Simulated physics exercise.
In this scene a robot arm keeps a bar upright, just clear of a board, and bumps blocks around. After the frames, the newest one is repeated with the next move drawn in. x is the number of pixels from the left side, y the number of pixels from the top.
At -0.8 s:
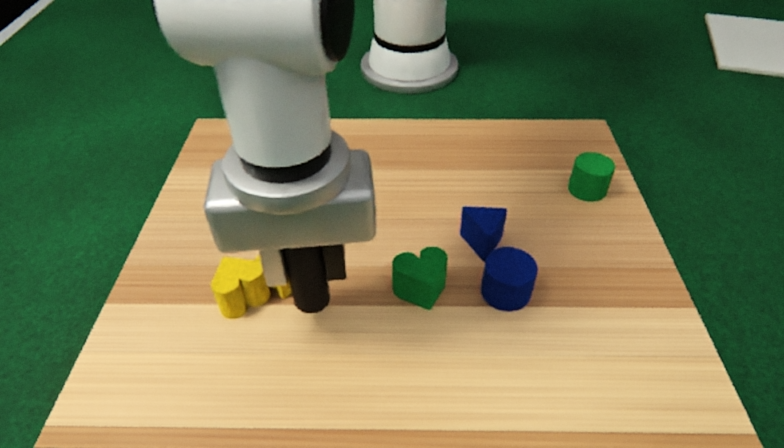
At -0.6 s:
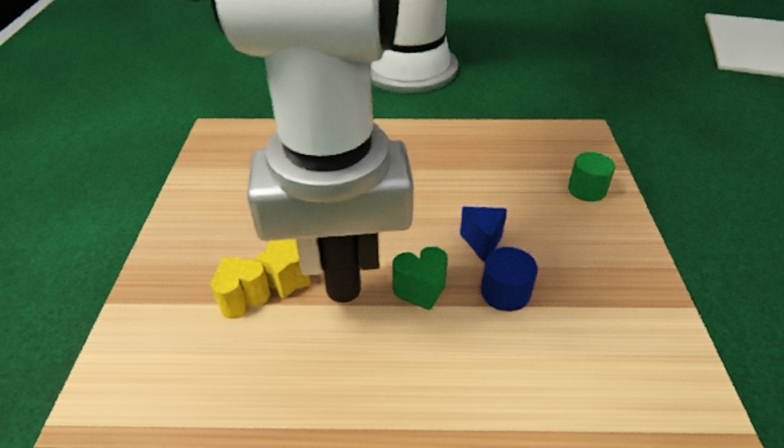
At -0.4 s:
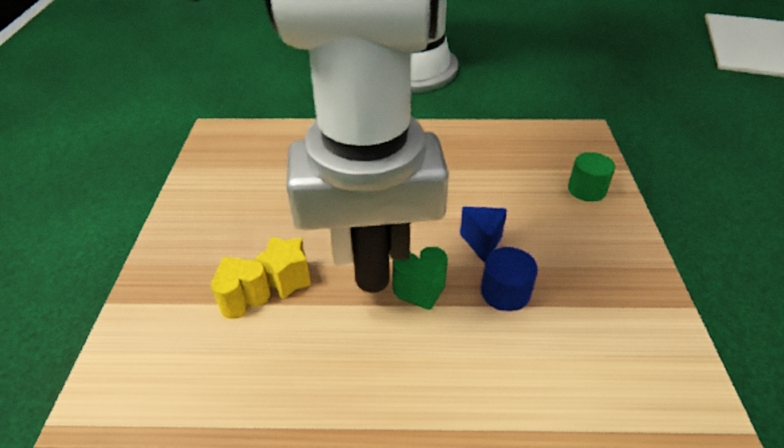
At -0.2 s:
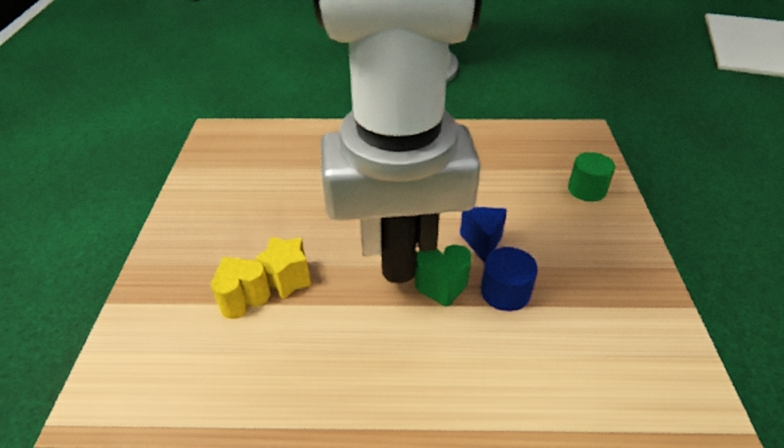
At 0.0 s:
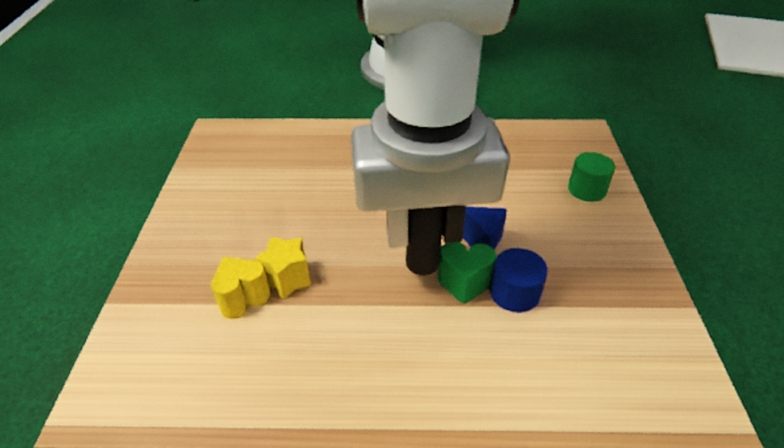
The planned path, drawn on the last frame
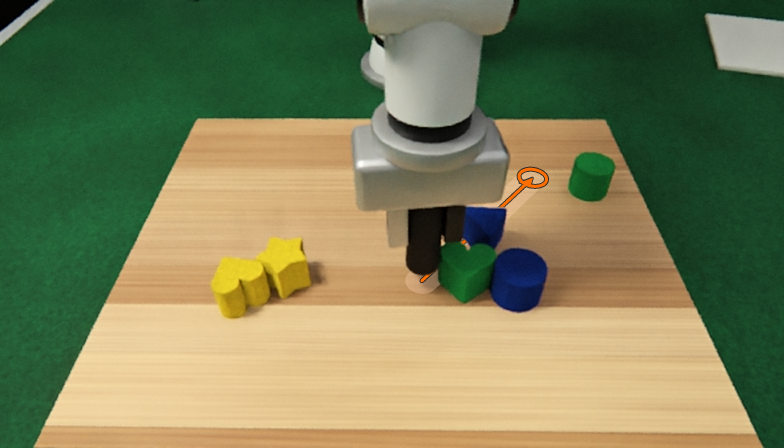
On a wooden board, a robot arm moved its dark bar rightward, away from two yellow blocks, and pushed a green heart a short way right, nudging a blue round block slightly along with it.
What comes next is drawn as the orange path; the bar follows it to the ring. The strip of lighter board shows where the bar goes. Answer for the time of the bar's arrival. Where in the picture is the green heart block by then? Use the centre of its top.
So, by the moment the path ends, you'll find the top centre of the green heart block at (489, 243).
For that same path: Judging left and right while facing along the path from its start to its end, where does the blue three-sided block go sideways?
Sideways, to the right.
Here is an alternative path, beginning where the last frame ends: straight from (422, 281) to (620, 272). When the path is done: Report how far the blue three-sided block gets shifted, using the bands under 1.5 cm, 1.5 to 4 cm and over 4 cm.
It is going to finish within 1.5 cm of where it is now.
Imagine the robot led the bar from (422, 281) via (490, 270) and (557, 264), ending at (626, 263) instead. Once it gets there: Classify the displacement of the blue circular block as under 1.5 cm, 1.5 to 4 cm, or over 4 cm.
It's set to move over 4 cm.
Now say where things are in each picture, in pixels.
In the first frame, tip of the bar at (312, 300), middles of tops, green heart block at (422, 263), blue three-sided block at (486, 216), blue circular block at (512, 265), green circular block at (595, 163).
In the second frame, bar at (344, 289), nothing pushed.
In the third frame, bar at (372, 280), nothing pushed.
In the fourth frame, bar at (399, 271), green heart block at (444, 259).
In the fifth frame, bar at (423, 263), green heart block at (468, 256), blue three-sided block at (486, 216), blue circular block at (521, 266), green circular block at (595, 163).
The line goes from (422, 281) to (533, 178).
The first path, step by step. One third of the way, bar at (466, 224); green heart block at (489, 243), turned 65° clockwise; blue three-sided block at (498, 211); blue circular block at (535, 272).
Two thirds of the way, bar at (504, 190); green heart block at (489, 243), turned 65° clockwise; blue three-sided block at (524, 199), turned 75° clockwise; blue circular block at (535, 272).
At the end, bar at (537, 160); green heart block at (489, 243), turned 65° clockwise; blue three-sided block at (524, 199), turned 75° clockwise; blue circular block at (535, 272); green circular block unmoved.
